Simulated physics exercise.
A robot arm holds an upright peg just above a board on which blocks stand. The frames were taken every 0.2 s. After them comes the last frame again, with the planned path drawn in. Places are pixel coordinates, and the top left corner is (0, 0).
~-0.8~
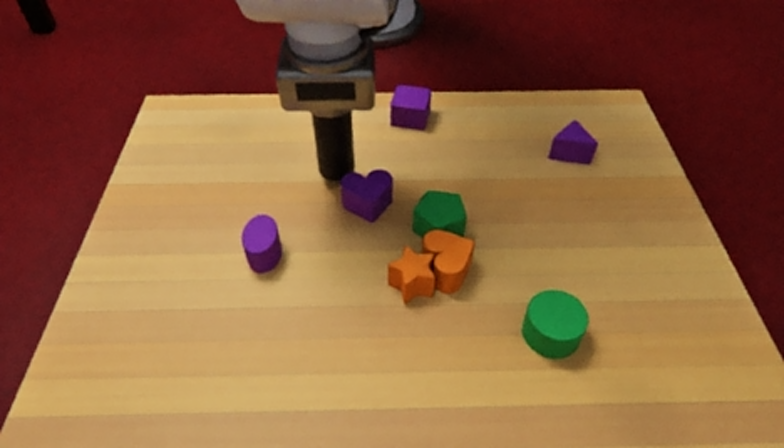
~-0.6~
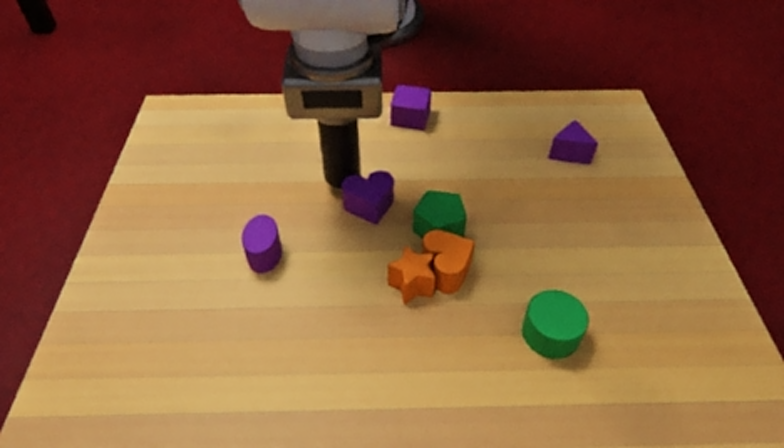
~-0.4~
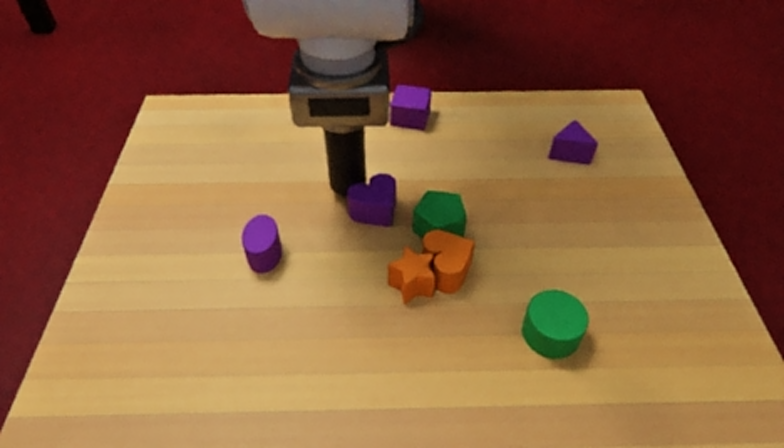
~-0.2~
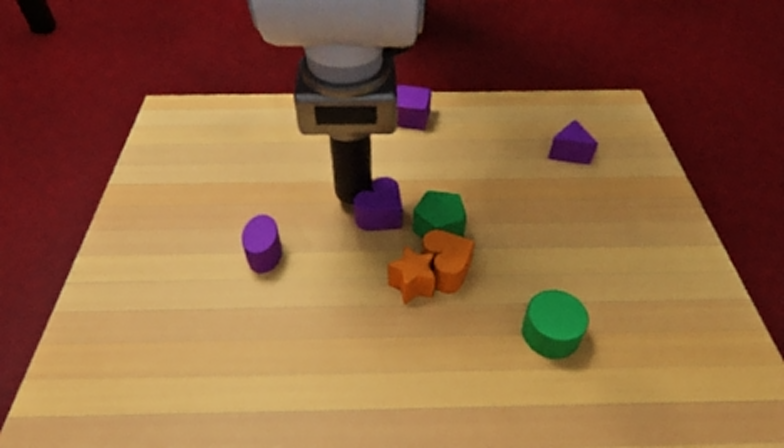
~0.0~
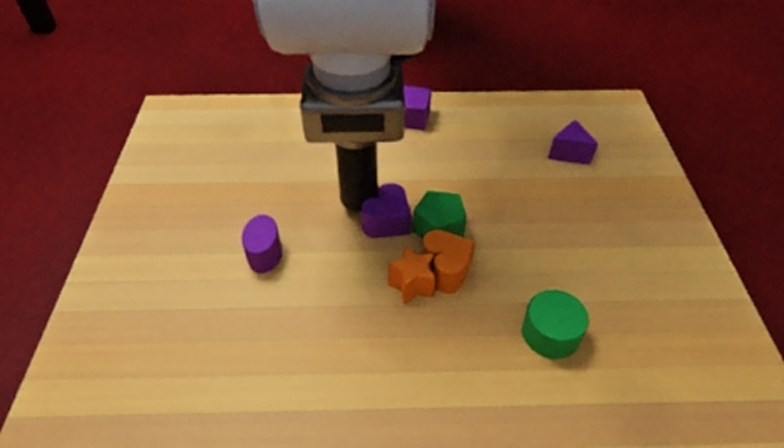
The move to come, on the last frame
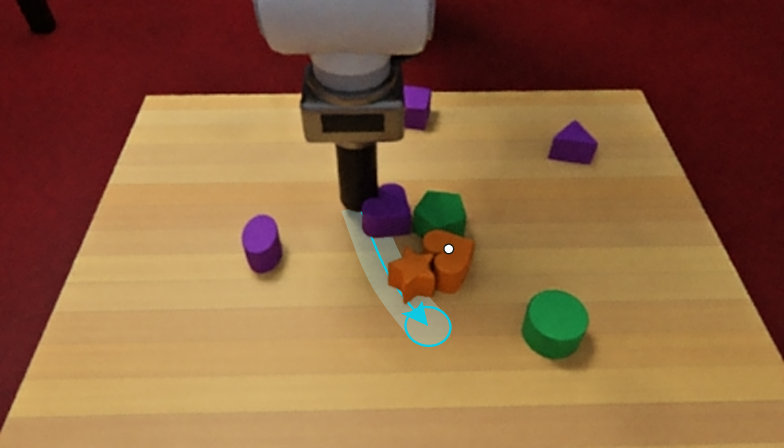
On a wooden board, a robot arm lowered its dark peg against the purple heart-shaped block and nudged it slightly right and toward the viewer, close to the green pentagon, while the other blocks stayed still.
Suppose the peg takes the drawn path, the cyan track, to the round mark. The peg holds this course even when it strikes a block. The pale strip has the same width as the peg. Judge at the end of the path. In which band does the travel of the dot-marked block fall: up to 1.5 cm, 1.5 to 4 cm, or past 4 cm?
It is going to finish 1.5 to 4 cm from where it is now.
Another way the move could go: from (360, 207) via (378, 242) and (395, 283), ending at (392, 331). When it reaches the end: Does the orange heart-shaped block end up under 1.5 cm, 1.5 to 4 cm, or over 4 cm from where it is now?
Overall it shifts between 1.5 and 4 cm.
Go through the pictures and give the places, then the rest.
The first picture shows tip of the peg at (337, 170), middles of tops, purple heart-shaped block at (367, 183), orange star-shaped block at (414, 264), green pentagon at (441, 207), orange heart-shaped block at (449, 249).
The second picture shows peg at (343, 177), purple heart-shaped block at (369, 185).
The third picture shows peg at (348, 185), purple heart-shaped block at (375, 190).
The fourth picture shows peg at (354, 192), purple heart-shaped block at (380, 195).
The fifth picture shows peg at (359, 199), purple heart-shaped block at (388, 201), orange star-shaped block at (414, 264), green pentagon at (441, 207), orange heart-shaped block at (449, 249).
The line goes from (360, 207) through (383, 264) to (428, 326); the dot is on the orange heart-shaped block.
On the path given first. One third of the way, peg at (375, 238); purple heart-shaped block at (413, 229), turned 30° anticlockwise; orange star-shaped block at (417, 269); green pentagon at (452, 209), turned 30° anticlockwise; orange heart-shaped block at (457, 254).
Two thirds of the way, peg at (395, 279); purple heart-shaped block at (423, 237), turned 70° anticlockwise; orange star-shaped block at (432, 277), turned 55° clockwise; green pentagon at (453, 208), turned 30° anticlockwise; orange heart-shaped block at (468, 258).
At the end, peg at (429, 319); purple heart-shaped block at (423, 237), turned 70° anticlockwise; orange star-shaped block at (467, 294), turned 15° clockwise; green pentagon at (453, 208), turned 30° anticlockwise; orange heart-shaped block at (476, 259), turned 15° anticlockwise.
